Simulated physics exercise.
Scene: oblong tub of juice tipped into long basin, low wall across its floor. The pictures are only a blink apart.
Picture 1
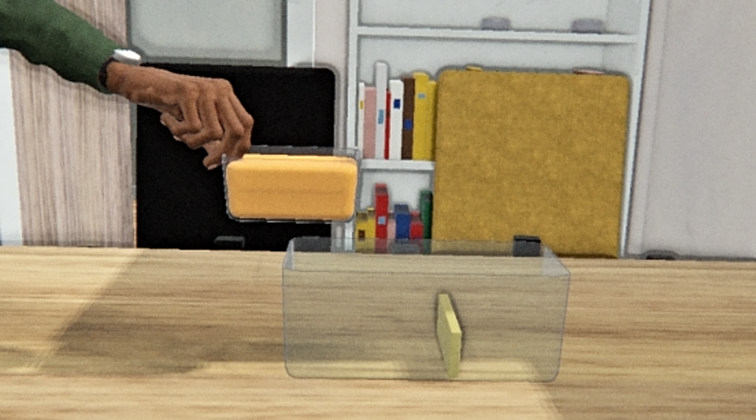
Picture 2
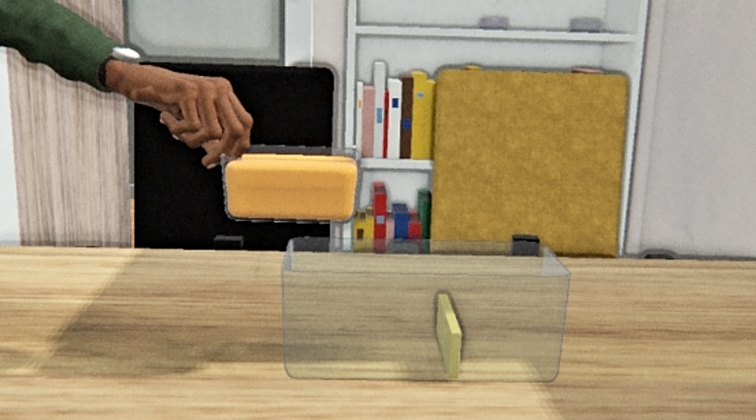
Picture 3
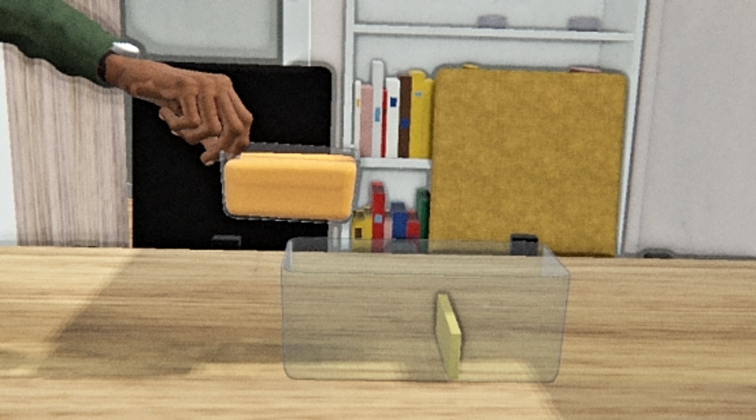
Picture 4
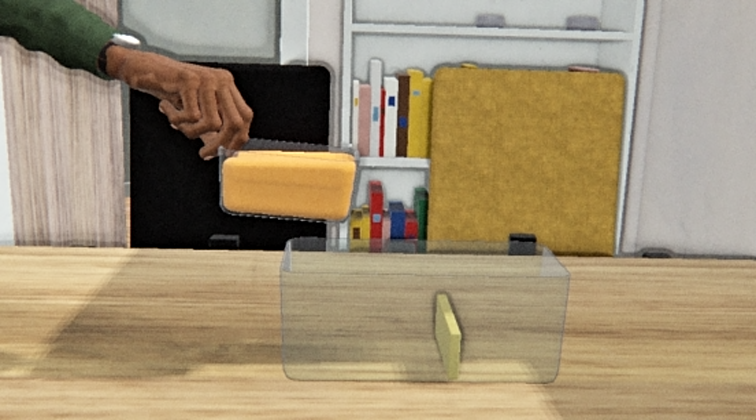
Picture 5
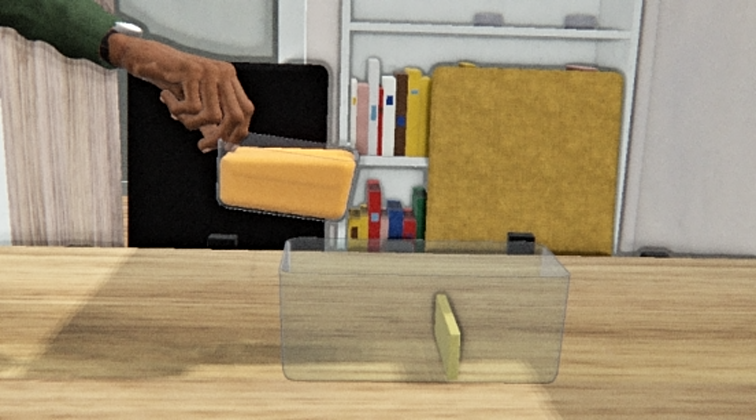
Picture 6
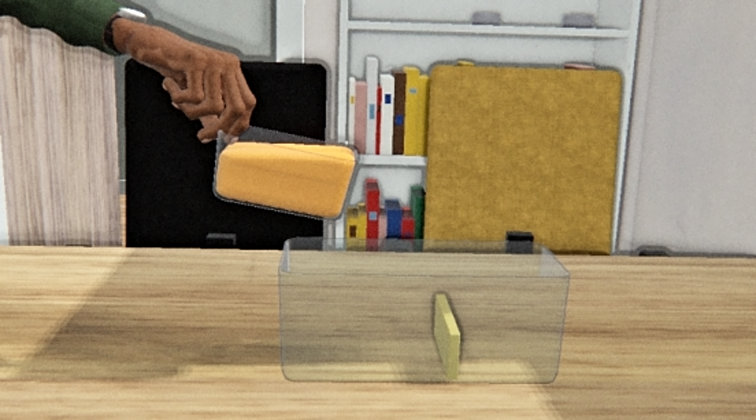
Clear tub of orange juice held by a hand above a long transparent basin with a low wall, tilting slightly rightward.
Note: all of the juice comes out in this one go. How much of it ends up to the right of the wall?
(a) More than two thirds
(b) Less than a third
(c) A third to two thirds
A third to two thirds (c).
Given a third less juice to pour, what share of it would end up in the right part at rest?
It would be somewhere near 30 %.
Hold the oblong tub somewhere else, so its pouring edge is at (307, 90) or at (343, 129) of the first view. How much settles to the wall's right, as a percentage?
Around 5 percent first, around 45 percent second.
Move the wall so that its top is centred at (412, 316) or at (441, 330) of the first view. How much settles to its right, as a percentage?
In turn some 85 and 60 in a hundred.
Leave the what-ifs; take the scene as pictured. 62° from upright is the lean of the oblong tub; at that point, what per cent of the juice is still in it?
Close to 55 parts in a hundred remain.
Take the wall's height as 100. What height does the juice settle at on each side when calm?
I'd put the left at about 20 and the right at about 50.
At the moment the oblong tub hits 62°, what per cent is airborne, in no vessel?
Something like 35 per cent of it.
A moment on, the tilt is 62° and 54 per cent is still to pour, 11 is left of the wall and 0 right of it.
Next, the tilt is 94° and 9 per cent is still to pour, 24 is left of the wall and 53 right of it.
Then the tilt is 98° and 1 per cent is still to pour, 40 is left of the wall and 55 right of it.
Later the tilt is 98° and 0 per cent is still to pour, 42 is left of the wall and 55 right of it.
Finally, 42 per cent lies left of the wall, 55 right of it and 3 outside.
